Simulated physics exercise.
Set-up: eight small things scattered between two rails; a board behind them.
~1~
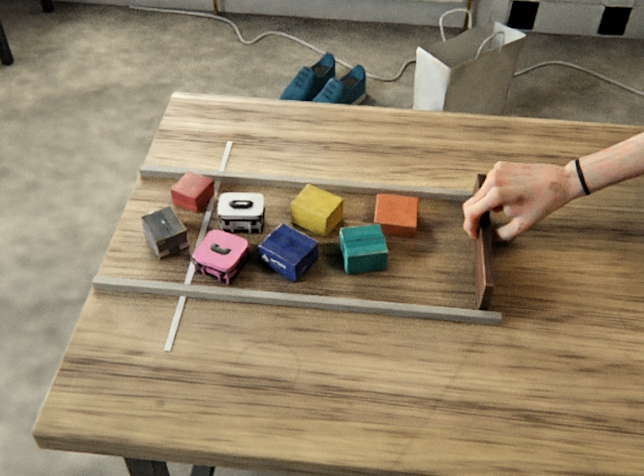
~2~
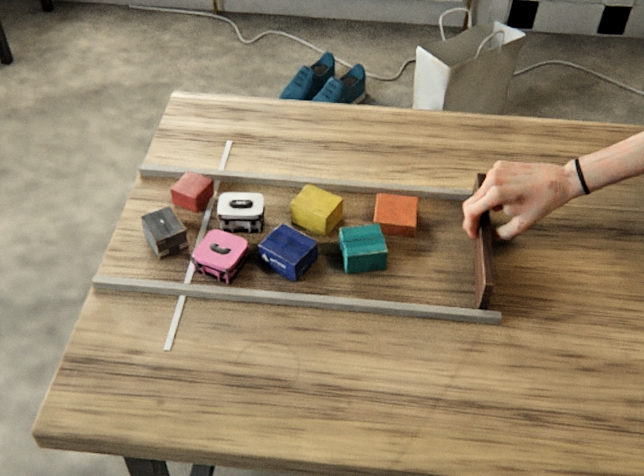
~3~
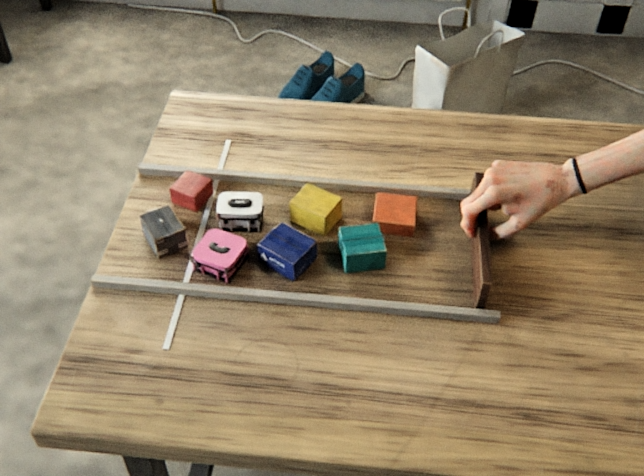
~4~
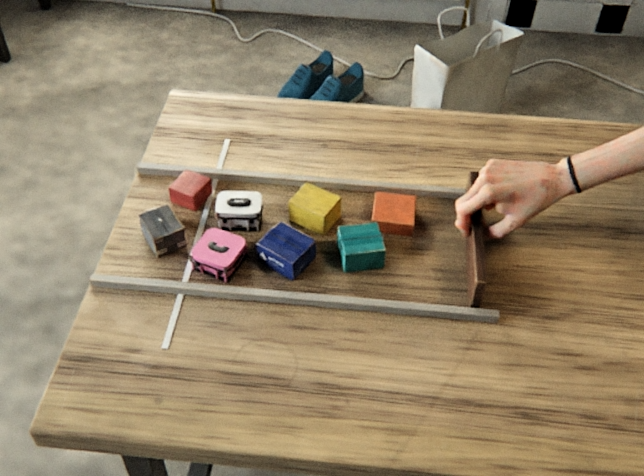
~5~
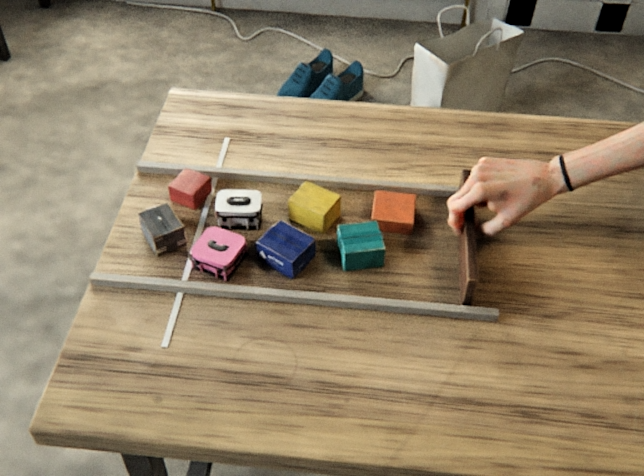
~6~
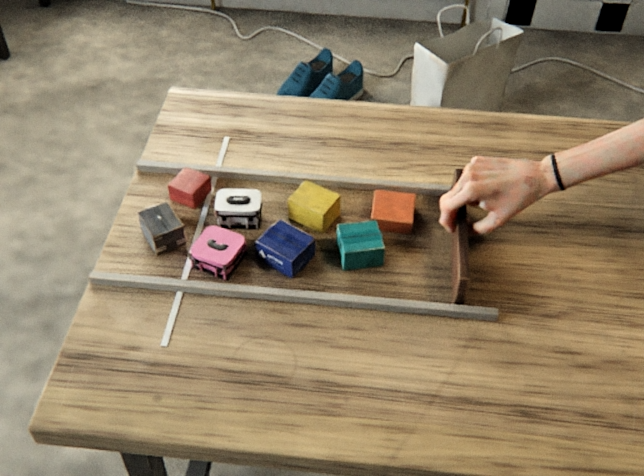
The video shows a hand holding a dark board upright between two rails on a wooden table and sliding it slightly left toward colourful blocks and small cases, which stay in place around a pale strip of tape.
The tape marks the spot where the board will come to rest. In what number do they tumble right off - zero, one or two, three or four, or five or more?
Three or four tumble off.
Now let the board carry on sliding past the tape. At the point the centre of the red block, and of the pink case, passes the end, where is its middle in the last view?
Near (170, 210), then near (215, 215).
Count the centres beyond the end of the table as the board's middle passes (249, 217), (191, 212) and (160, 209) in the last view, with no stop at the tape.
First 1, next 3, last 6.
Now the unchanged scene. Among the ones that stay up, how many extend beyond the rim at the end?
Count: 0.
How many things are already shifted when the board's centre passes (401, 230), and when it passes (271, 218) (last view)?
At the first spot the count is 1, and at the second it is 8.
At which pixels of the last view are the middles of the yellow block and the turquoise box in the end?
Near (142, 199) and (177, 226).
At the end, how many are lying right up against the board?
It is in contact with 2.
Early on, none off yet; grey box at rest near (162, 228); red block at rest near (190, 188); pink case at rest near (219, 253).
A while later, none off yet; grey box travelled about its own width near (131, 227); red block travelled a little near (176, 184); pink case travelled about its own width near (162, 259).
Finally, the number that fall off is three or four; lost, white case, pink case and grey box.
